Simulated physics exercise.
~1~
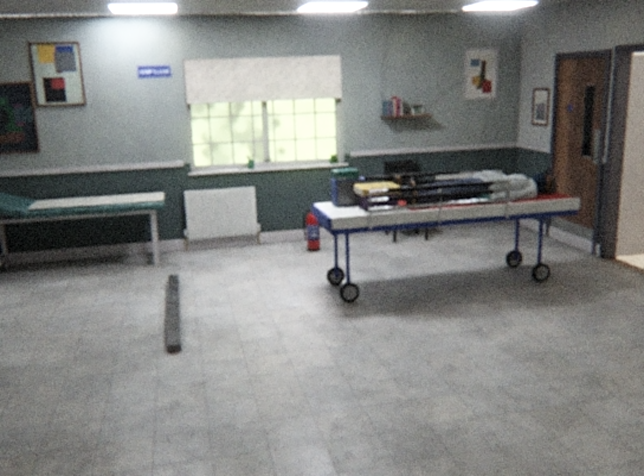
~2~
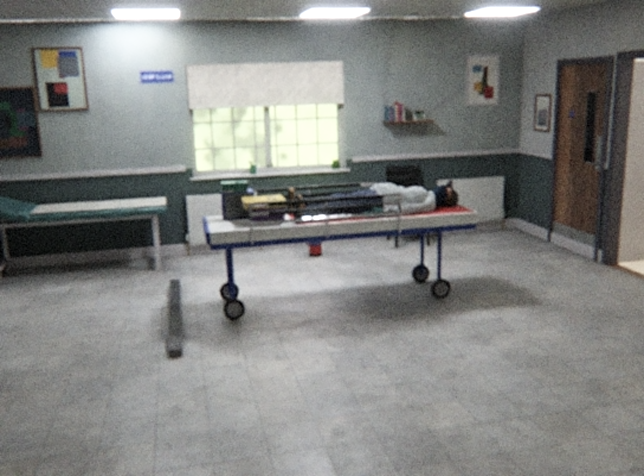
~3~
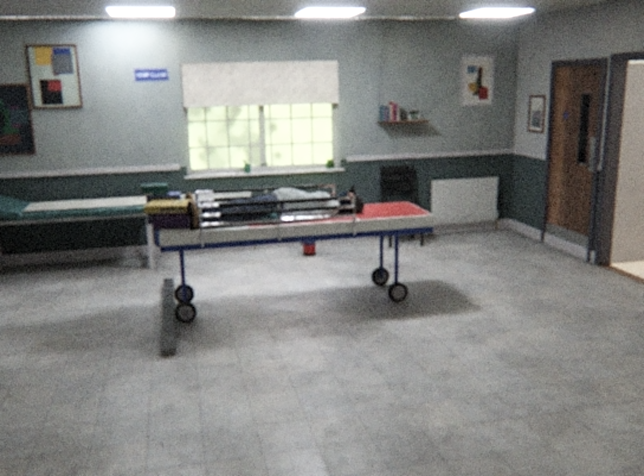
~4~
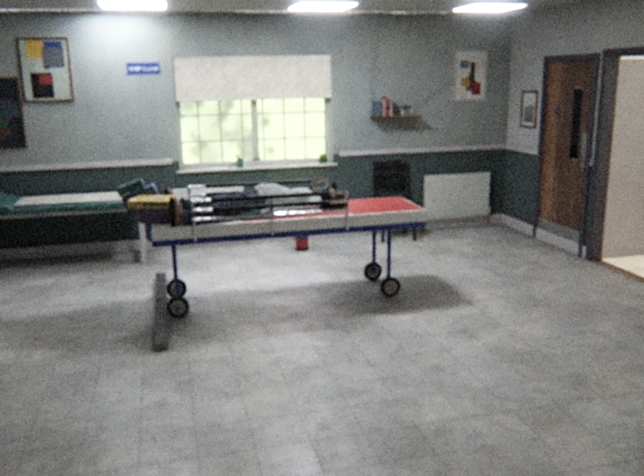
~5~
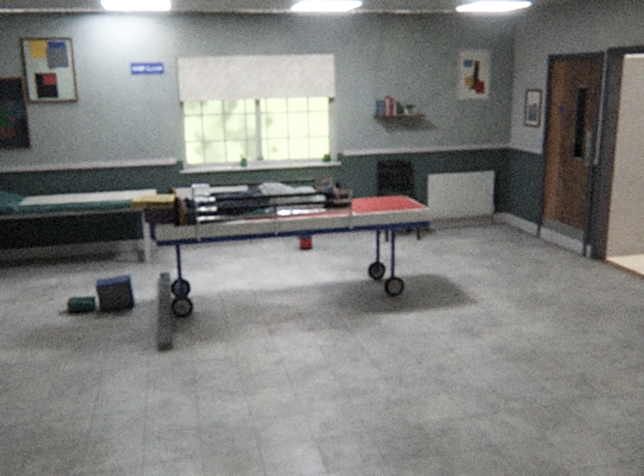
A person lies on a trolley that rolls left and stops, and two items drop off.
